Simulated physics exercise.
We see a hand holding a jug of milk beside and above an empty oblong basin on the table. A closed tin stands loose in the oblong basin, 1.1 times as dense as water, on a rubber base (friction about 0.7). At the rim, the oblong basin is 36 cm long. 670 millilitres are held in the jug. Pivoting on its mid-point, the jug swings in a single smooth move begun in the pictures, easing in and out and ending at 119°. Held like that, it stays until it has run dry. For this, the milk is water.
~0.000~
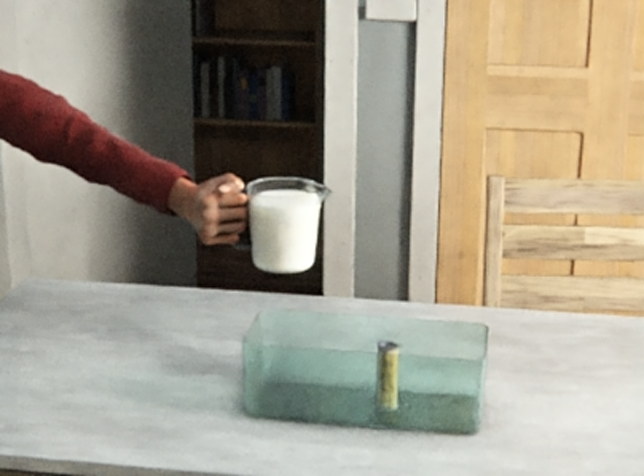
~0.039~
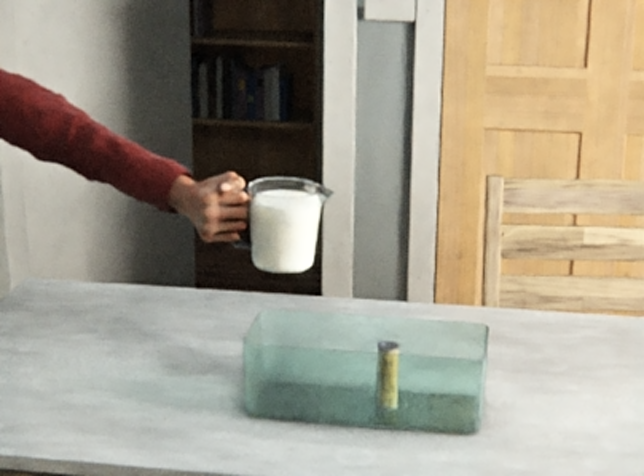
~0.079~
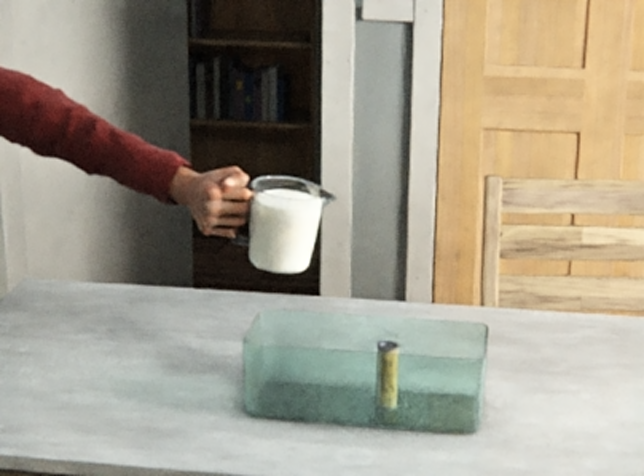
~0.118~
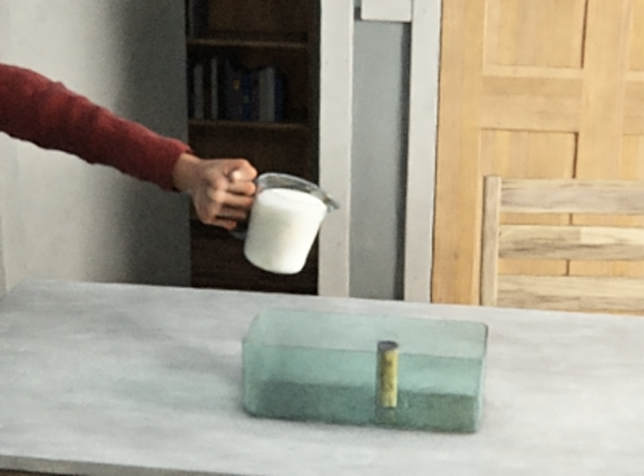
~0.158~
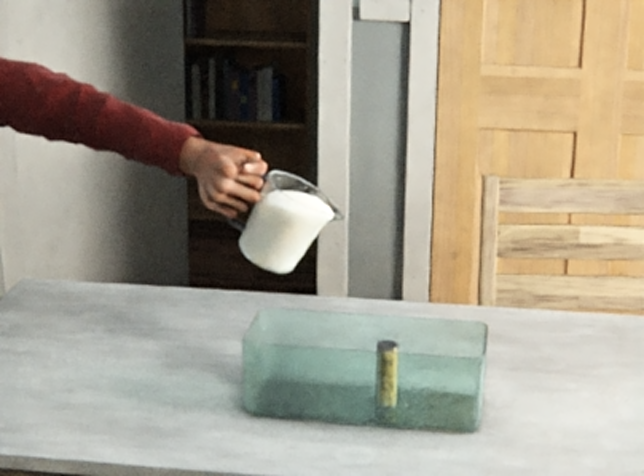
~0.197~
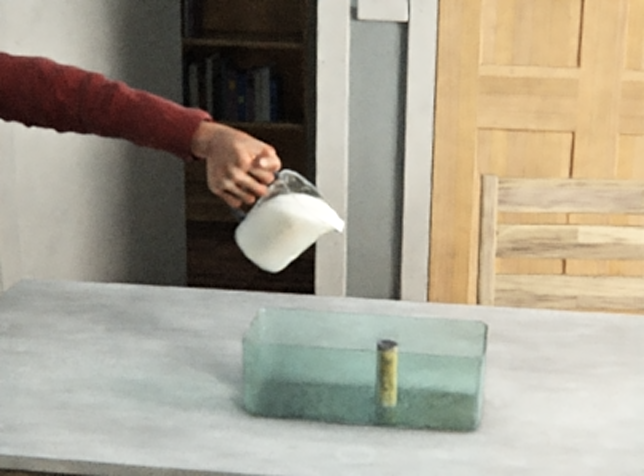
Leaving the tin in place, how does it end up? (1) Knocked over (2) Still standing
Knocked over.
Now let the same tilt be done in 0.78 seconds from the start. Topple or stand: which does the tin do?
The tin would overturn.
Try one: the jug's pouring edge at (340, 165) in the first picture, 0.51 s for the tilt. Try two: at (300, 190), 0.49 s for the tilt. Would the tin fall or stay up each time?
In the first try it comes down; in the second it remains standing.
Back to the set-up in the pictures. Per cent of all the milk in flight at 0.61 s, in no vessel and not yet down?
Around 10 percent of it is airborne.
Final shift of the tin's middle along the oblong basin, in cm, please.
All told, the tin's centre has moved close to 8.5 cm.
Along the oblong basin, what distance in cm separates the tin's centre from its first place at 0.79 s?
Measured centre to centre, about 9 cm.
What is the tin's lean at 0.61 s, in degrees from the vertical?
20°.
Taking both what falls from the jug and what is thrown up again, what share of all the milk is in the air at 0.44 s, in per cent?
Around 34 in a hundred.
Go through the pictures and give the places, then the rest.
It leans 0°; its right rim is at (332, 191); the milk meets the walls at (252, 196) and (319, 200); the oblong basin's rim runs from (252, 327) to (487, 343); the tin's top is at (388, 348), in the first picture.
It leans 2°; its right rim is at (334, 193); the milk meets the walls at (252, 196) and (320, 201), in the second picture.
It leans 8°; its right rim is at (337, 198); the milk meets the walls at (255, 194) and (322, 203), in the third picture.
It leans 16°; its right rim is at (341, 206); the milk meets the walls at (259, 193) and (326, 206), in the fourth picture.
It leans 28°; its right rim is at (344, 218); the milk meets the walls at (256, 206) and (332, 210), in the fifth picture.
It leans 41°; its right rim is at (344, 231); the milk meets the walls at (249, 215) and (338, 220); 1 per cent is over the edge, in the sixth picture.
After 0.44 s the tilt is 115° and 36 per cent is still to pour; the tin stands where it began.
After 0.61 s the tilt is 119° and 3 per cent is still to pour; the tin leans 20°.
After 0.79 s the tilt is 119° and 0 per cent is still to pour; the tin lies on its side.
After 0.99 s the tilt is 119° and 0 per cent is still to pour; the tin lies on its side.
In the end the tin lies on its side.
